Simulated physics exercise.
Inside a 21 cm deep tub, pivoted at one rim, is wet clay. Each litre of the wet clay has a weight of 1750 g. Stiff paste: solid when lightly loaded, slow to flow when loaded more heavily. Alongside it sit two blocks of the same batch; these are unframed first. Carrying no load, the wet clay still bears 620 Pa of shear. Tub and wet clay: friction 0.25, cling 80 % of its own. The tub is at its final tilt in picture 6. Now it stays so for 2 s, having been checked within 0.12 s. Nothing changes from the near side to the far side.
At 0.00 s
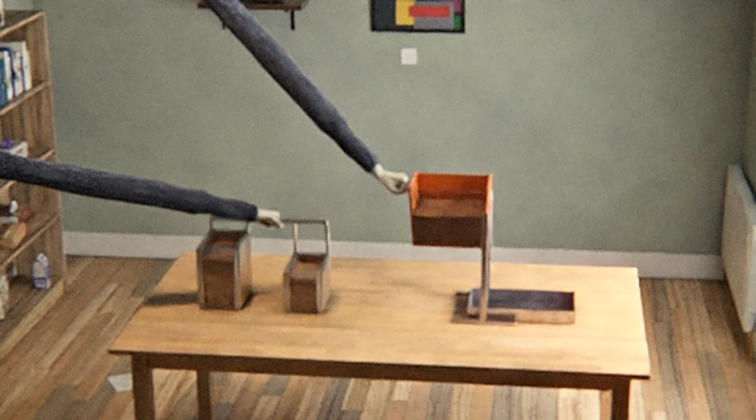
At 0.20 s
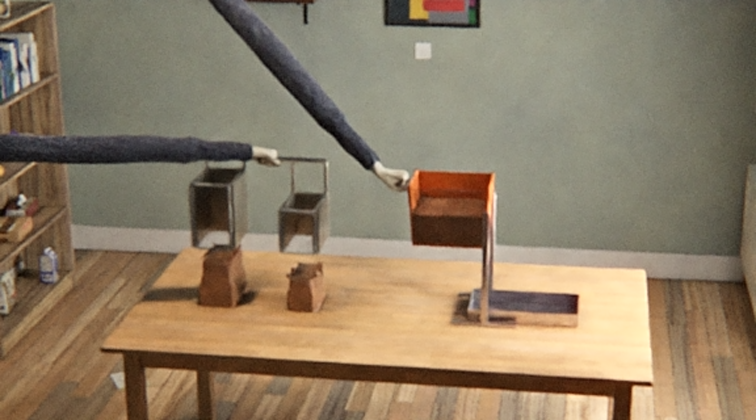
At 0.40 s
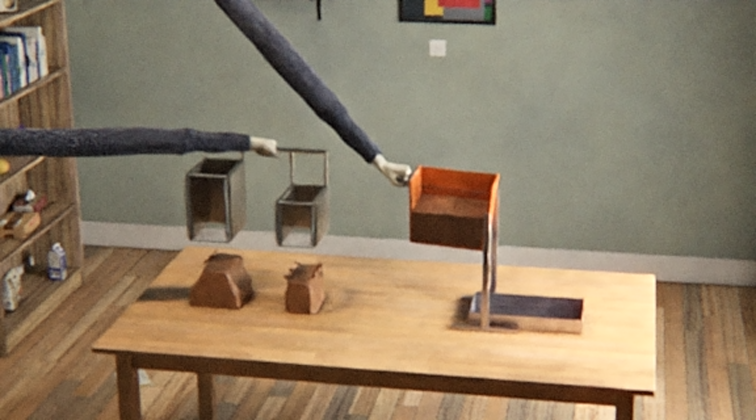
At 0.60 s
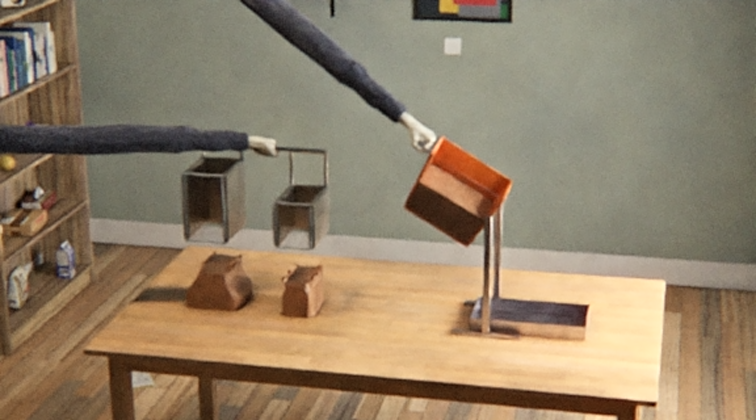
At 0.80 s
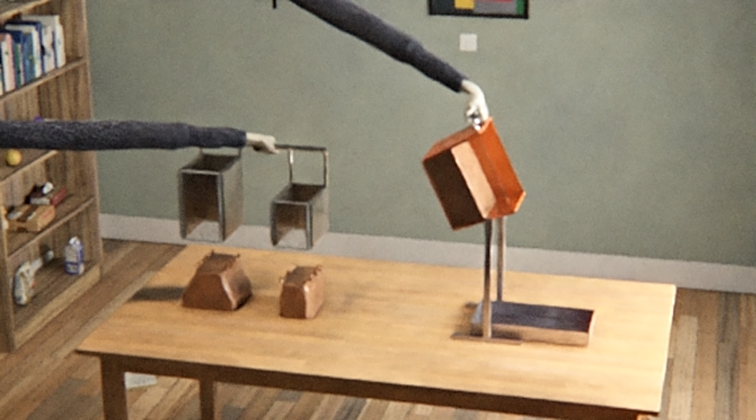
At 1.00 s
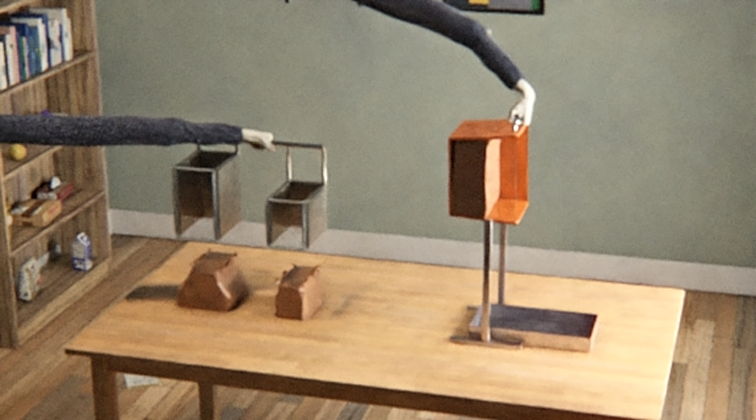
At first, two sleeved arms reach in over a wooden table, one holding a pair of open metal moulds around brown clay blocks, the other gripping an orange tub. The moulds lift away and the taller left block slumps and widens. Then the tub turns clockwise onto its side, clay still inside.
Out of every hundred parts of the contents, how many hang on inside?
Some 58 in every hundred.
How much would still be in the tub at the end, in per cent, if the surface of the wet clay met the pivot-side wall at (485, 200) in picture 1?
Then about 40 %.
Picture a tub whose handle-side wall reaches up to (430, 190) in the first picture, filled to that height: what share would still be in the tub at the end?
Then near 100 % stays in the tub.
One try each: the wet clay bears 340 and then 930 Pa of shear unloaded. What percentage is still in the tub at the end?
First try roughly 55 per cent, second try roughly 100 per cent.
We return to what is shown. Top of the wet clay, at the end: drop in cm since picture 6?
The top ends up some 14 cm below its level in the last picture.
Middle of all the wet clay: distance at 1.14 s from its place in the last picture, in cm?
5 cm.
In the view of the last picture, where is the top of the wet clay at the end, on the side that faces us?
(465, 183).
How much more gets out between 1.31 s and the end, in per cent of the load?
Around 30 % of the whole load.
After 1.14 s, the tub is at 89 degrees and holds 100 %.
After 1.31 s, the tub is at 89 degrees and holds 89 %.
After 1.48 s, the tub is at 89 degrees and holds 64 %.
After 1.65 s, the tub is at 89 degrees and holds 58 %.
After 3.00 s, at the end, the tub is at 89 degrees and holds 58 %.
